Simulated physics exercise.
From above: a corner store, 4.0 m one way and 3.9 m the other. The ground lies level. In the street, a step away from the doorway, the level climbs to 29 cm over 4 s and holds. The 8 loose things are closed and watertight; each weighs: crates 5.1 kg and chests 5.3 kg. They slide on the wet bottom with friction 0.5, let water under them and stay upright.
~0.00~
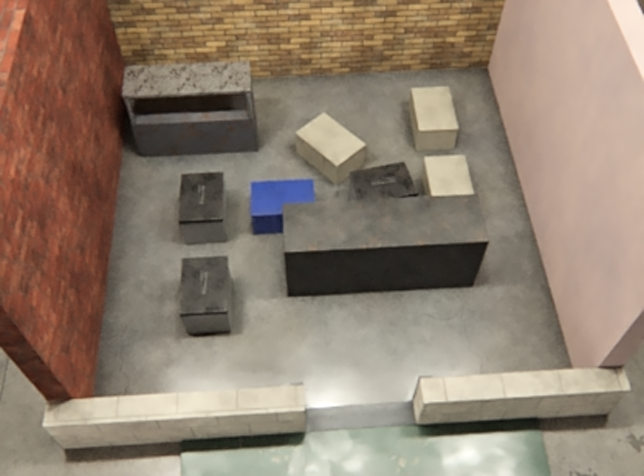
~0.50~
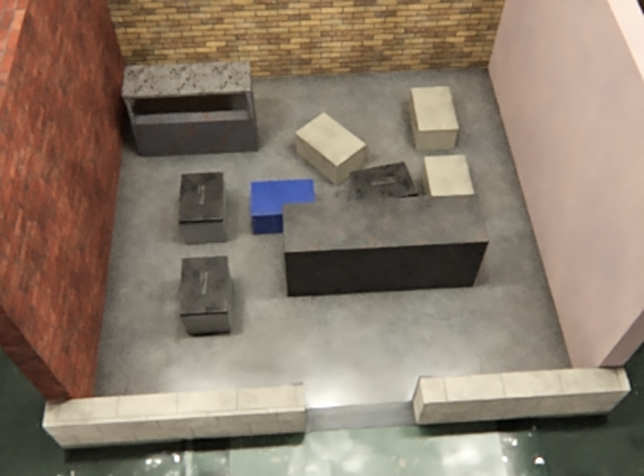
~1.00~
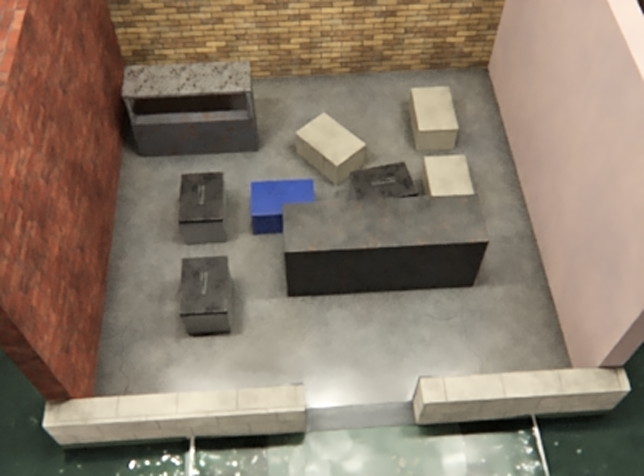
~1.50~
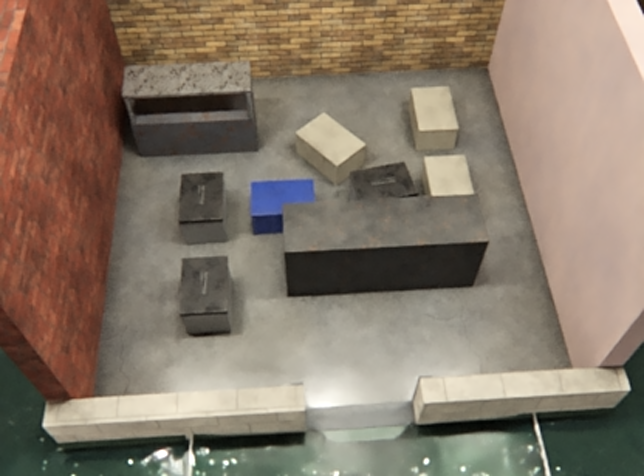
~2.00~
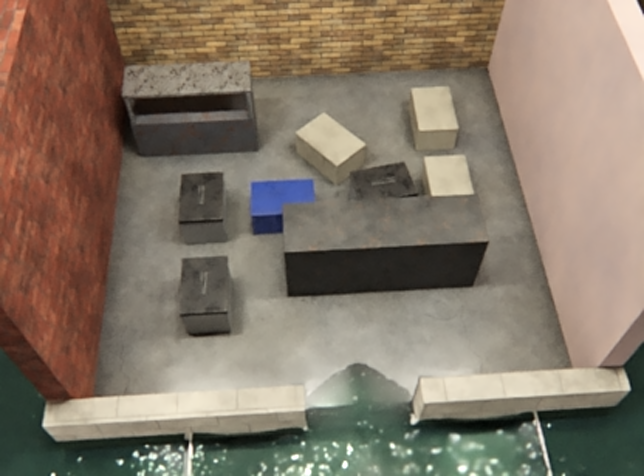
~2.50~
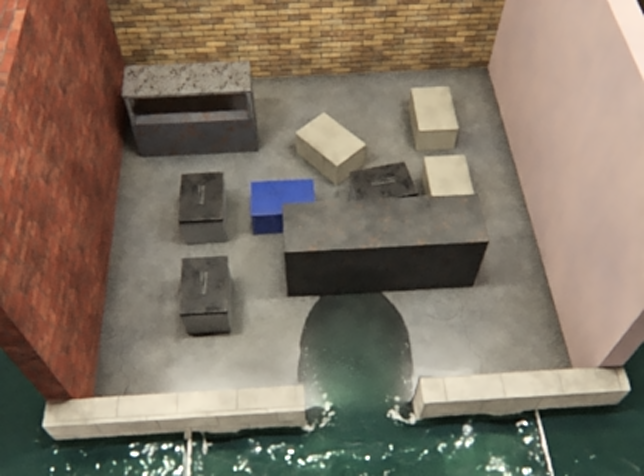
Corner store from above, green water spreading along the street and pushing through the doorway onto the floor, crates and chests unmoved.
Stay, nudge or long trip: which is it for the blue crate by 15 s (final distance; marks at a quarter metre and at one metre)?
The blue crate slides a little.
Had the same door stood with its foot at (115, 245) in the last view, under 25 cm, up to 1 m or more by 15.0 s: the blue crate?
Then the blue crate gets carried off.
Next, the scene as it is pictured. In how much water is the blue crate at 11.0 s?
About 6 cm.
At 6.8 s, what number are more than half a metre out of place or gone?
By then 2.
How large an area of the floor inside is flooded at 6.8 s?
Some 11.0 m2.
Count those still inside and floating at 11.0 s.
8 of them.
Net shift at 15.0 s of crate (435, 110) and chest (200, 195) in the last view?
In turn: 50 cm, 200 cm.
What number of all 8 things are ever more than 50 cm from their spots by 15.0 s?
That makes 6.
After 3.5 s the blue crate is near (283, 197), 0.0 m from its start, aground; 0 afloat.
After 6.8 s the blue crate is near (283, 197), 0.0 m from its start, aground; 2 afloat.
After 11.0 s the blue crate is near (239, 200), 0.4 m from its start, afloat; 8 afloat.
After 15.0 s the blue crate is near (231, 202), 0.5 m from its start, afloat; 8 afloat.
